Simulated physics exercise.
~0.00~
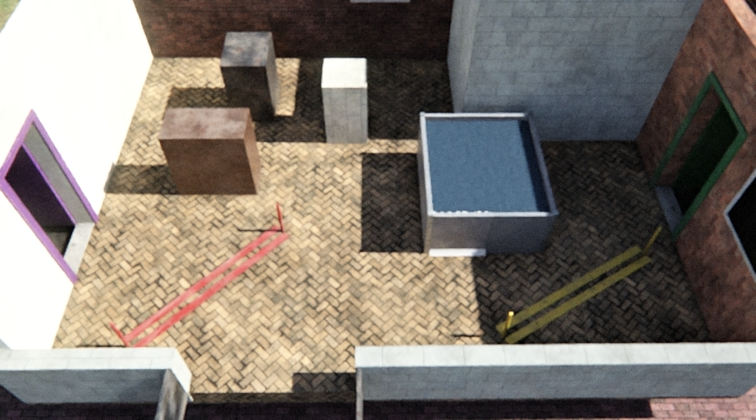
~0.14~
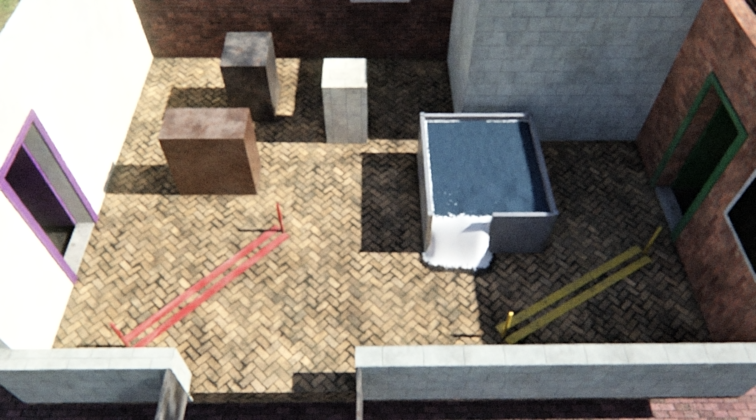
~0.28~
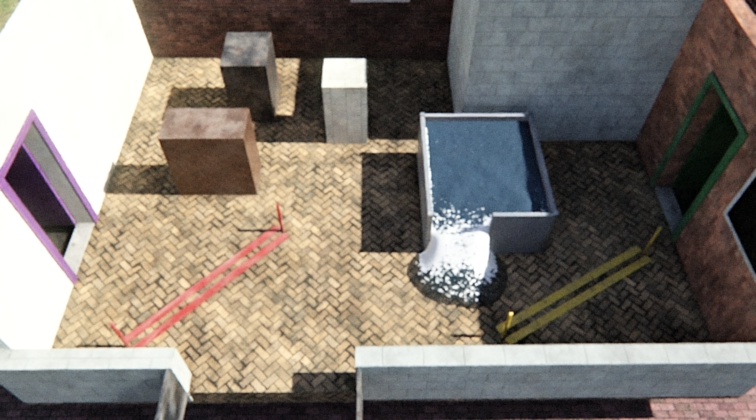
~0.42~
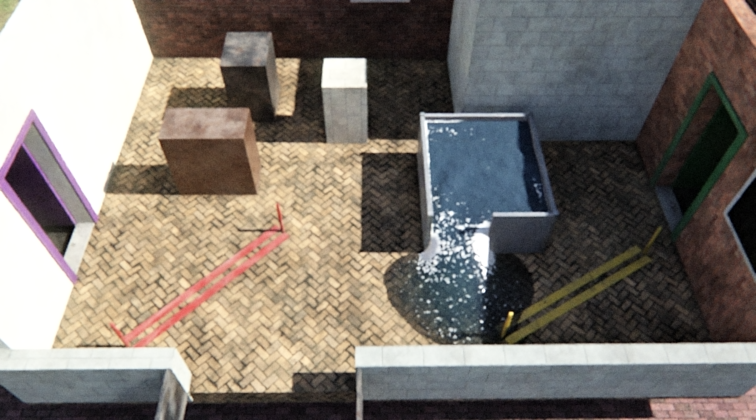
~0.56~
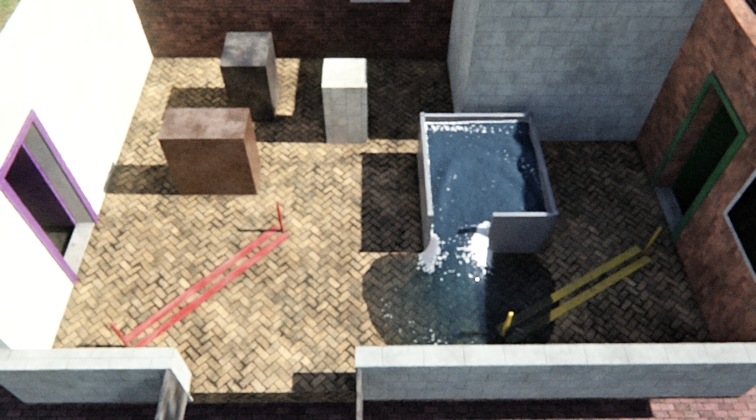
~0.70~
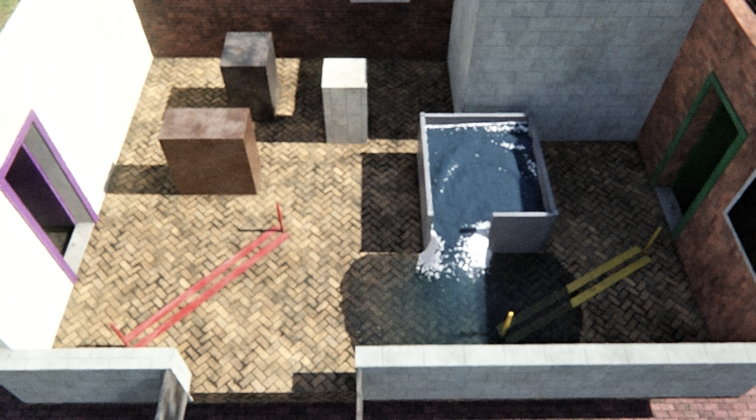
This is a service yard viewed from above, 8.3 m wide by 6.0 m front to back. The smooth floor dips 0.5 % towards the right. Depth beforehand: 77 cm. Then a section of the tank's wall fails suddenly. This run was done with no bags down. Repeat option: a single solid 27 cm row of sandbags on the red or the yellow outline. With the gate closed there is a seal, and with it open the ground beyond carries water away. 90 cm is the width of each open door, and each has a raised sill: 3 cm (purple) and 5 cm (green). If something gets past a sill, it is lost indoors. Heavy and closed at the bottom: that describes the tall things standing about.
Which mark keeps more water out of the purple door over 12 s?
The red mark.
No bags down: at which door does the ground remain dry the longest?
Purple.
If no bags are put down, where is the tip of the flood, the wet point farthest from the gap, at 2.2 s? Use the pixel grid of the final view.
(103, 373).
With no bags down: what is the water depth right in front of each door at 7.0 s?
Depths in cm: Purple 5, green 5.
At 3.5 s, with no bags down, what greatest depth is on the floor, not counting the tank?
Up to about 24 centimetres.
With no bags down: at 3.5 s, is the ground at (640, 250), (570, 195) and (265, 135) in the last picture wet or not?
Soaked, bone dry, bone dry.
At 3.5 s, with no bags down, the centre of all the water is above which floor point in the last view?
(461, 264).
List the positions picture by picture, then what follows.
The first frame shows still water, 77 cm deep, in the tank at (483, 165).
In the second frame, the front is at (488, 263), 0.5 m from the gap at (458, 237); 0.2 m2 of floor is under water; 77 cm left at the back of the tank.
In the third frame, the front is at (489, 297), 0.9 m from the gap at (458, 239); 0.8 m2 of floor is under water; 77 cm left at the back of the tank.
In the fourth frame, the front is at (481, 343), 1.4 m from the gap at (457, 240); 2.0 m2 of floor is under water; 74 cm left at the back of the tank.
In the fifth frame, water pours out at (457, 240) and has run 1.9 m, to a hidden place; typically 5 cm deep outside, 68 cm at the tank's back.
In the sixth frame, the front is at a hidden place, 2.1 m from the gap at (458, 240); 4.3 m2 of floor is under water; 65 cm left at the back of the tank.
After 1.4 s water covers 15 % of the floor and is deepest (42 cm) near (459, 357) in the run without bags; in at the purple door, 0 L with no bags, 0 L with the row on red, 0 L on yellow.
After 2.2 s water covers 25 % of the floor and is deepest (33 cm) near (460, 371) in the run without bags; in at the purple door, 0 L with no bags, 0 L with the row on red, 0 L on yellow.
After 3.5 s water covers 45 % of the floor and is deepest (24 cm) near (460, 371) in the run without bags; in at the purple door, 0 L with no bags, 0 L with the row on red, 3 L on yellow.
After 7.0 s water covers 70 % of the floor and is deepest (14 cm) near (628, 180) in the run without bags; in at the purple door, 30 L with no bags, 0 L with the row on red, 42 L on yellow.
After 12.0 s water covers 95 % of the floor and is deepest (10 cm) near (709, 369) in the run without bags; in at the purple door, 42 L with no bags, 0 L with the row on red, 63 L on yellow.
